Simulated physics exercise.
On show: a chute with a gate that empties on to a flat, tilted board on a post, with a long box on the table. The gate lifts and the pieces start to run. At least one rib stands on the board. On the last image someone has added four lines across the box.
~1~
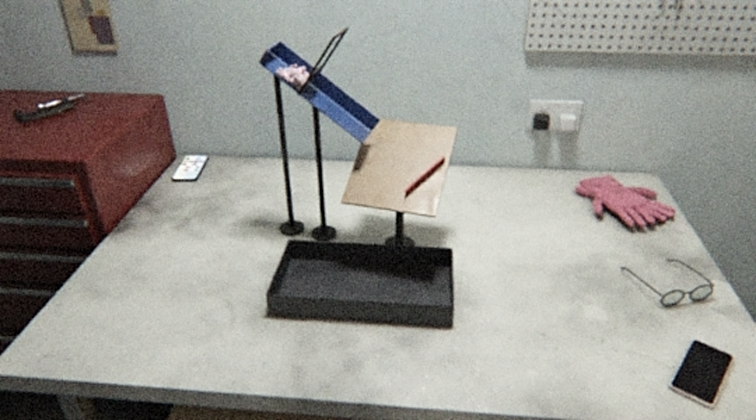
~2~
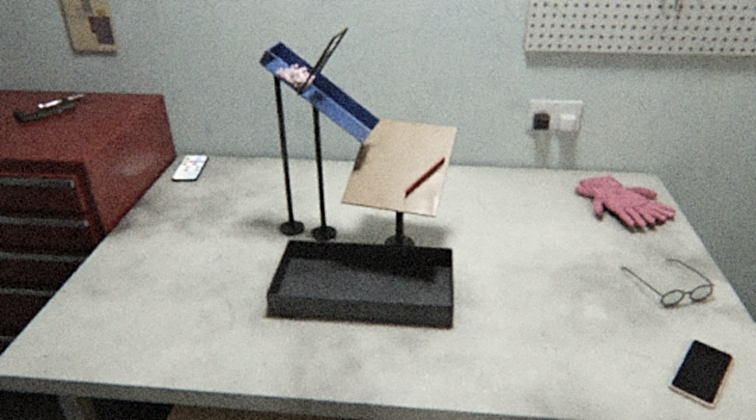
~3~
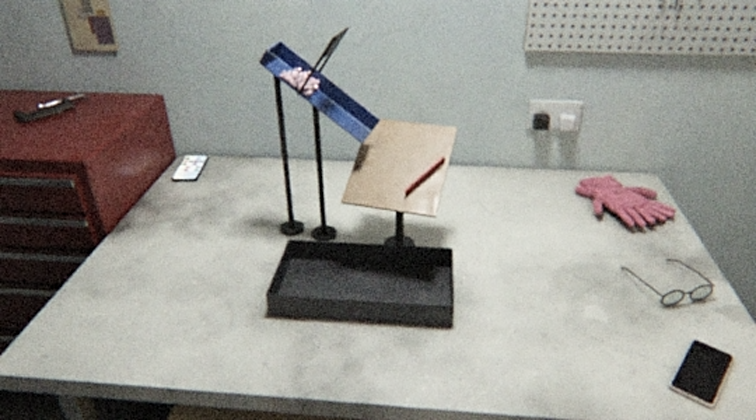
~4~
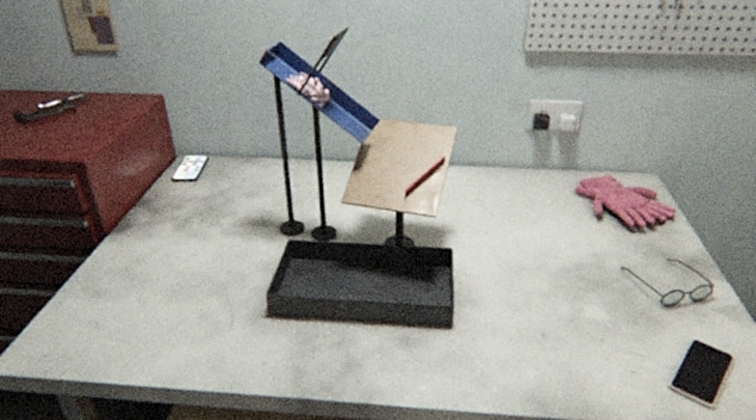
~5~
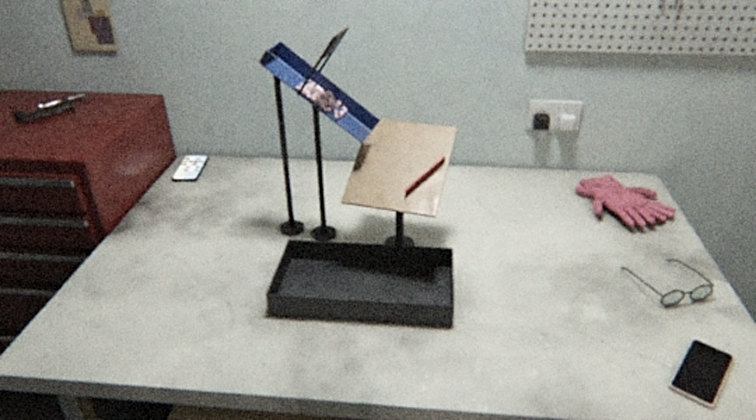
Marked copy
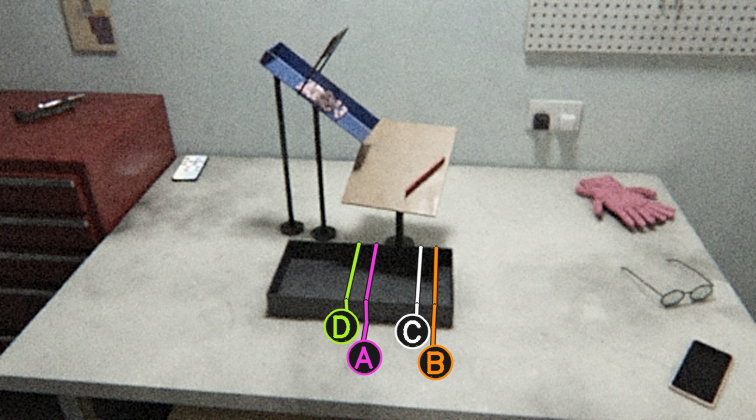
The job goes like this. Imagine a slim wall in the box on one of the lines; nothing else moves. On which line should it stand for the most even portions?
The answer is line A.
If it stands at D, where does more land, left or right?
Right.
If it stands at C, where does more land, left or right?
Left.
On the marked copy, line A crosses the front rim at (366, 300); line B crosses the front rim at (434, 305); line C crosses the front rim at (417, 304); line D crosses the front rim at (346, 299).
With A, of what is caught, close to two thirds on the left of the divider, close to a third on the right.
With B, of what is caught, the whole lot on the left of the divider, none at all on the right.
With C, of what is caught, the whole lot on the left of the divider, none at all on the right.
With D, of what is caught, only a few on the left of the divider, all but a few on the right.
